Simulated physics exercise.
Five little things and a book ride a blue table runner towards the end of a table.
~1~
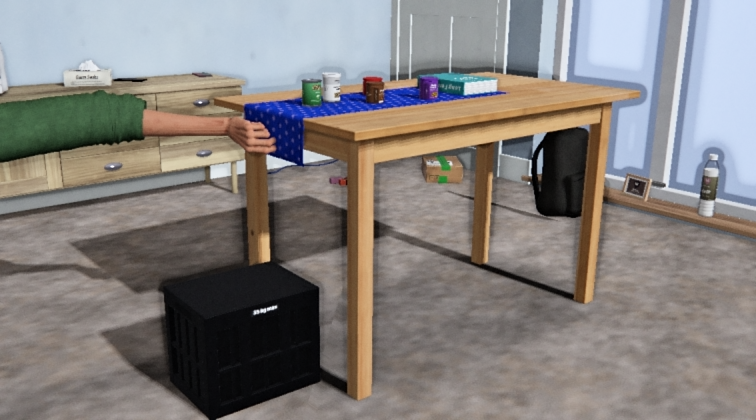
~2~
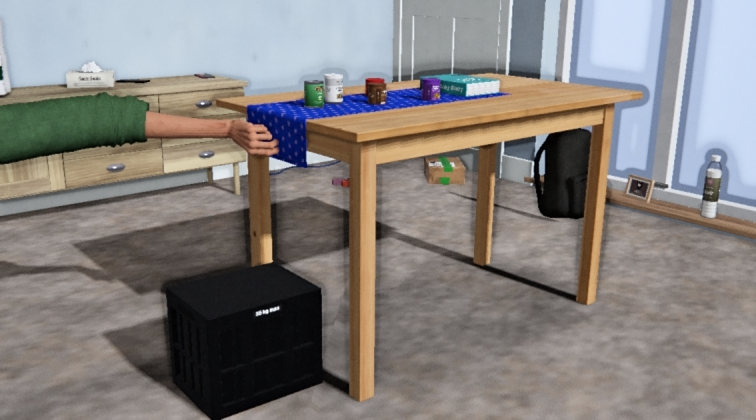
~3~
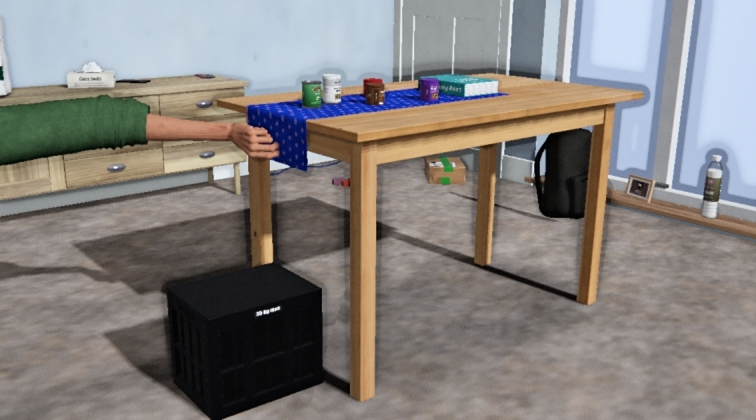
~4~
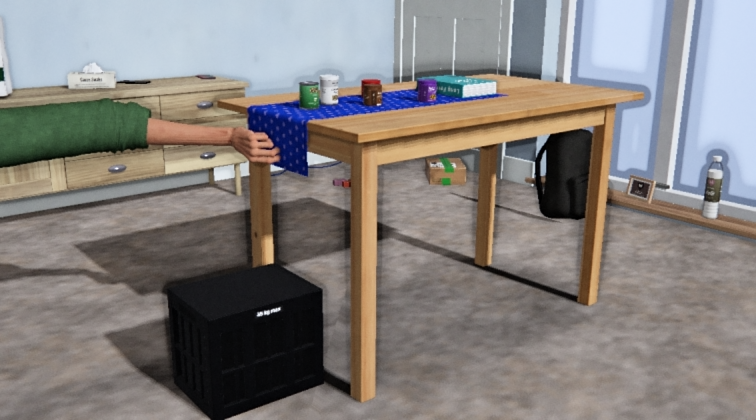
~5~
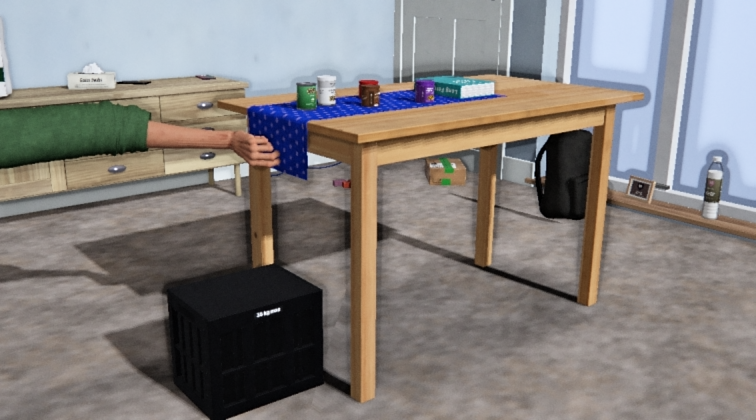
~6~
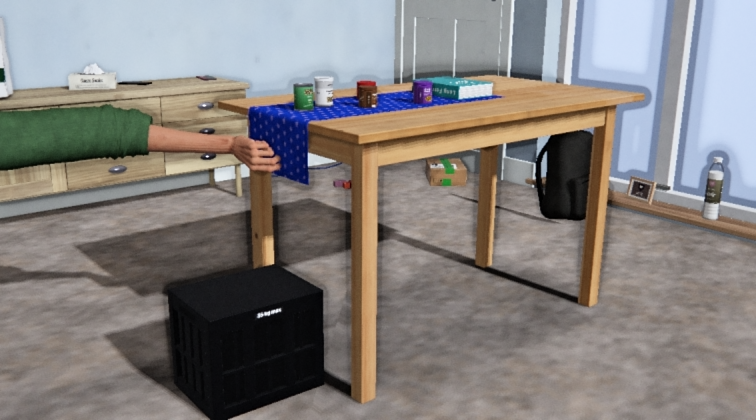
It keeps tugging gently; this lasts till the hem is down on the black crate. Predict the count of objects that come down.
Count: Three.
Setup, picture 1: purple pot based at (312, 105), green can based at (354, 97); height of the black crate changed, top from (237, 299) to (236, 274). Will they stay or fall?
Purple pot: Lost; green can: Safe.
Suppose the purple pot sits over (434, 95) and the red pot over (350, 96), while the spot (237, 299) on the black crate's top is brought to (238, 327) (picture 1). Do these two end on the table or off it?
Outcome for the purple pot: It stays. Outcome for the red pot: It is lost.
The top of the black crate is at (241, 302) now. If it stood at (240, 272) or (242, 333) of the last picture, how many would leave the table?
Respectively 2 and 4.
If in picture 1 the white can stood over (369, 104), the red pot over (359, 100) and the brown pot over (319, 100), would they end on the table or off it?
The white can ends up knocked off; the red pot ends up knocked off; the brown pot ends up knocked off.
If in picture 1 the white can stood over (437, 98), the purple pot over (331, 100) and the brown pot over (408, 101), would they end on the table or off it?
First the white can, which is kept, then the purple pot, which is lost, and finally the brown pot, which is kept.
Soon after, hem near (278, 241); green can gone.
Then, hem on the crate; green can, white can and brown pot gone.
At rest, hem on the crate; green can, white can and brown pot gone. It carries off three.
